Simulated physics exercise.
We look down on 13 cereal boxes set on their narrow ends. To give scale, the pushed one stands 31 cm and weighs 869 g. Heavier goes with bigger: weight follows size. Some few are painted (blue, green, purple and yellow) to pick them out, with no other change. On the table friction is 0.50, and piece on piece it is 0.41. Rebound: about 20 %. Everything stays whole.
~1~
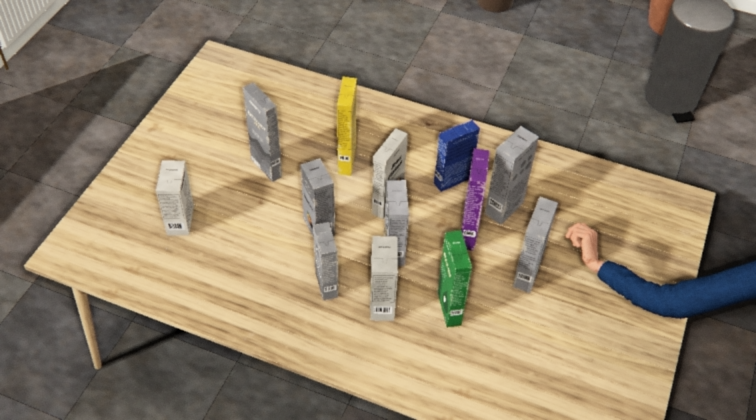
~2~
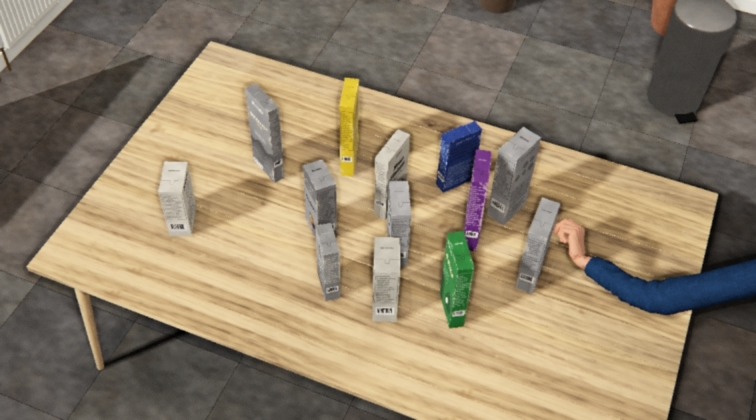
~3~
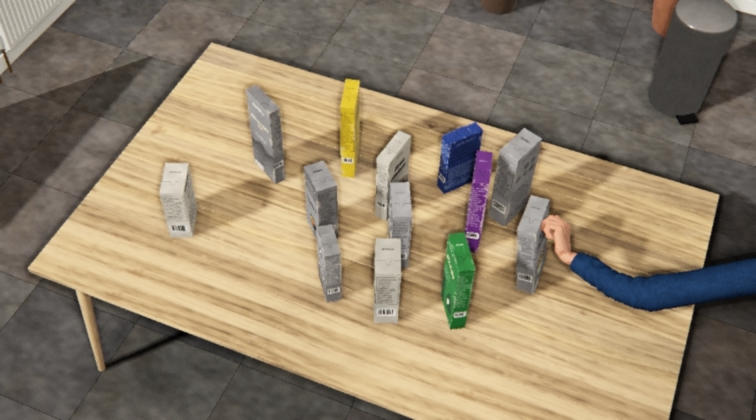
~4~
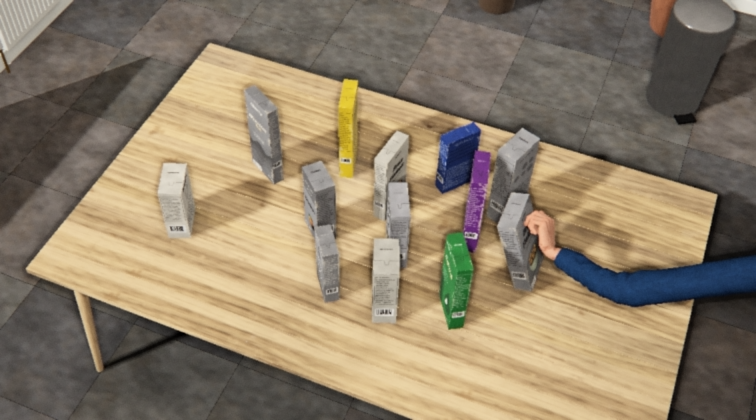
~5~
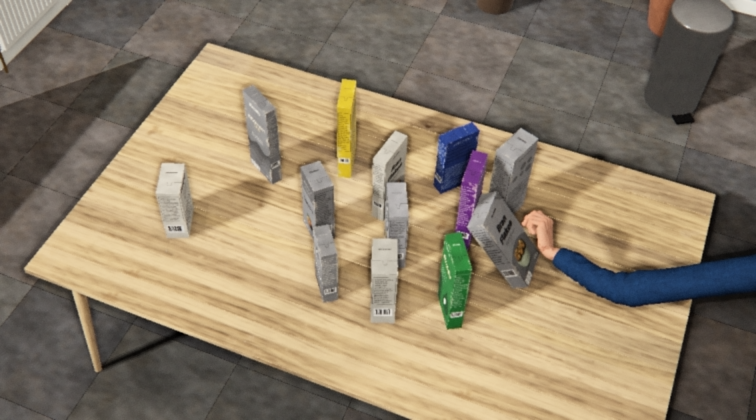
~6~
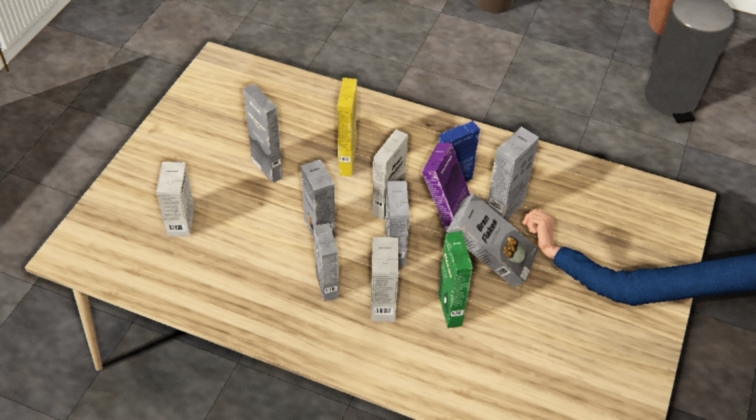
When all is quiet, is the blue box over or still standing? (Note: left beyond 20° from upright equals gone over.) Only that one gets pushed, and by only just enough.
As it turns out, this blue box keeps its footing.
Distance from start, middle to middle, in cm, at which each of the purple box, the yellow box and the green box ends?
I'd estimate purple at 20 cm, yellow at 40 cm and green at 0 cm.
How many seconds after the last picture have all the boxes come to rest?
Around 1.0 s.
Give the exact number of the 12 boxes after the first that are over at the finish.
That makes 3.
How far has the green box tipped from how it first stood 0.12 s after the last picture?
Angle from initial pose, roughly 0 deg - estimate.
Then, 0.12 s on from the sixth picture, 1 of the 12 other boxes over; blue box unmoved; purple box tipped 50°.
Then, 0.30 s on from the sixth picture, 2 of the 12 other boxes over; blue box unmoved; purple box tipped 74°.
Then, 0.58 s on from the sixth picture, 3 of the 12 other boxes over; blue box unmoved; purple box lying flat.
Finally, 3 of the 12 other boxes over; blue box unmoved; yellow box lying flat; purple box lying flat. Nine left standing. Seen by the last camera, middles, blue box near (457, 157), yellow box near (286, 119).
